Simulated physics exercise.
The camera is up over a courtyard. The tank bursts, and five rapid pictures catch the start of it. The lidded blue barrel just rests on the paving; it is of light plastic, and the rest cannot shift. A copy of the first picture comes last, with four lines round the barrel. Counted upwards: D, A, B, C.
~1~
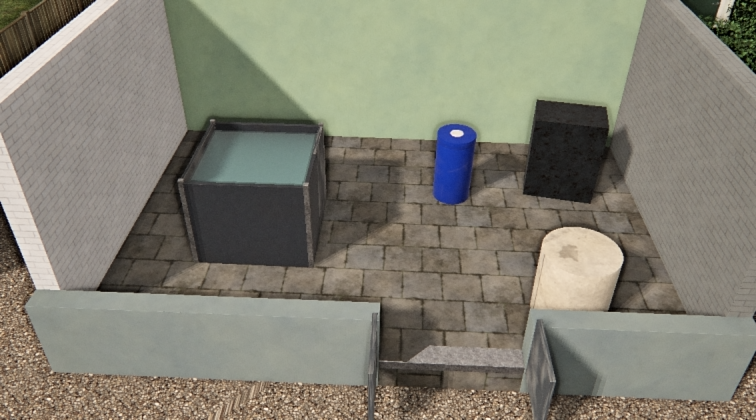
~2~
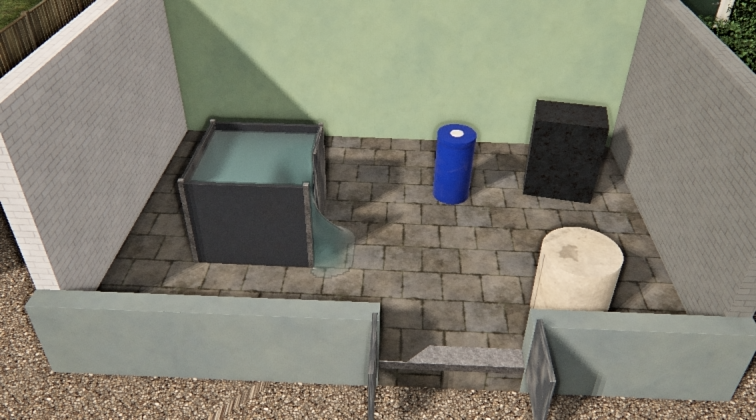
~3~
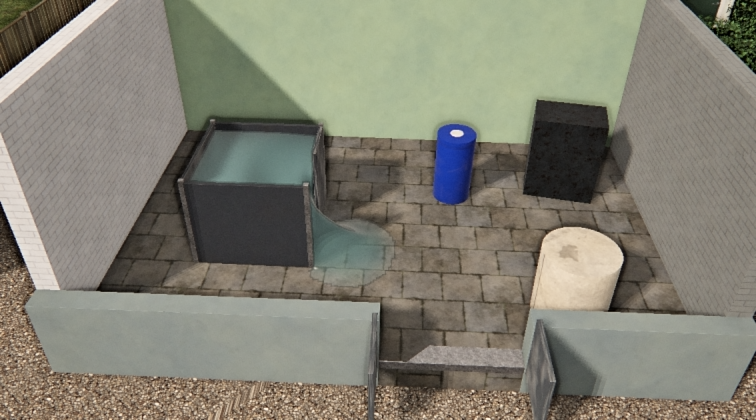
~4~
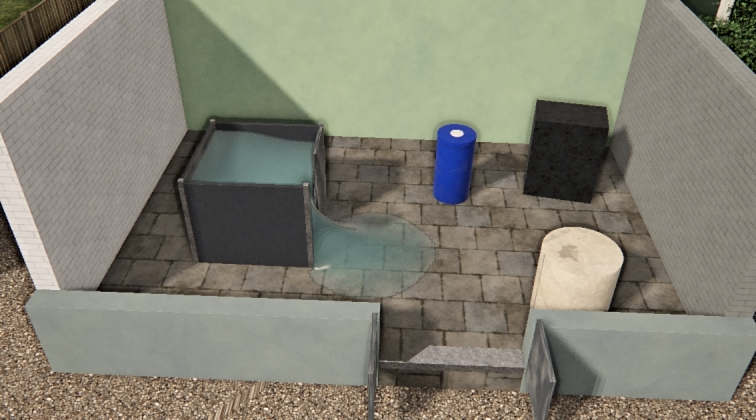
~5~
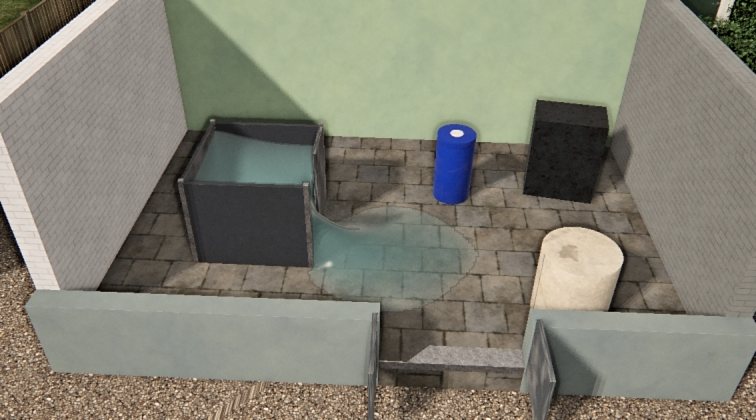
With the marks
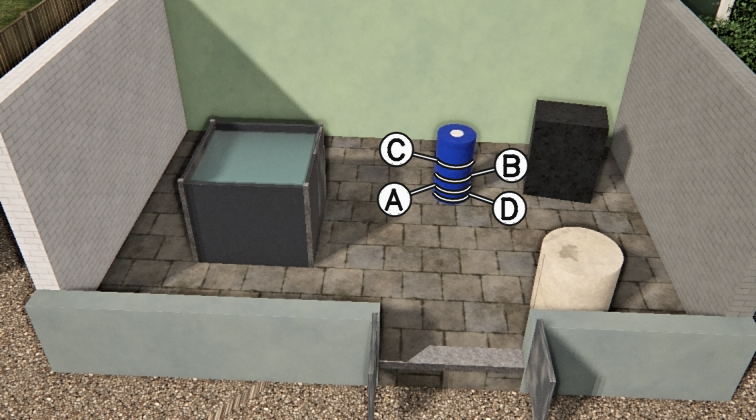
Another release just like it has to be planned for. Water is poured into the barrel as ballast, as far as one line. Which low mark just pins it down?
The answer is level A.
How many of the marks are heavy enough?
Three of the four.
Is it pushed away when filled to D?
Yes, it does.
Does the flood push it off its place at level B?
No, not at all.
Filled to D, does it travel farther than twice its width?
No, it does not.
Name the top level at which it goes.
That is level D.
In white, A at (453, 192); B at (454, 181); C at (455, 167); D at (452, 200); from the bottom up D, A, B, C.
With A, it does not move.
With B, it does not move.
With C, it does not move.
With D, it is pushed about its own width away.
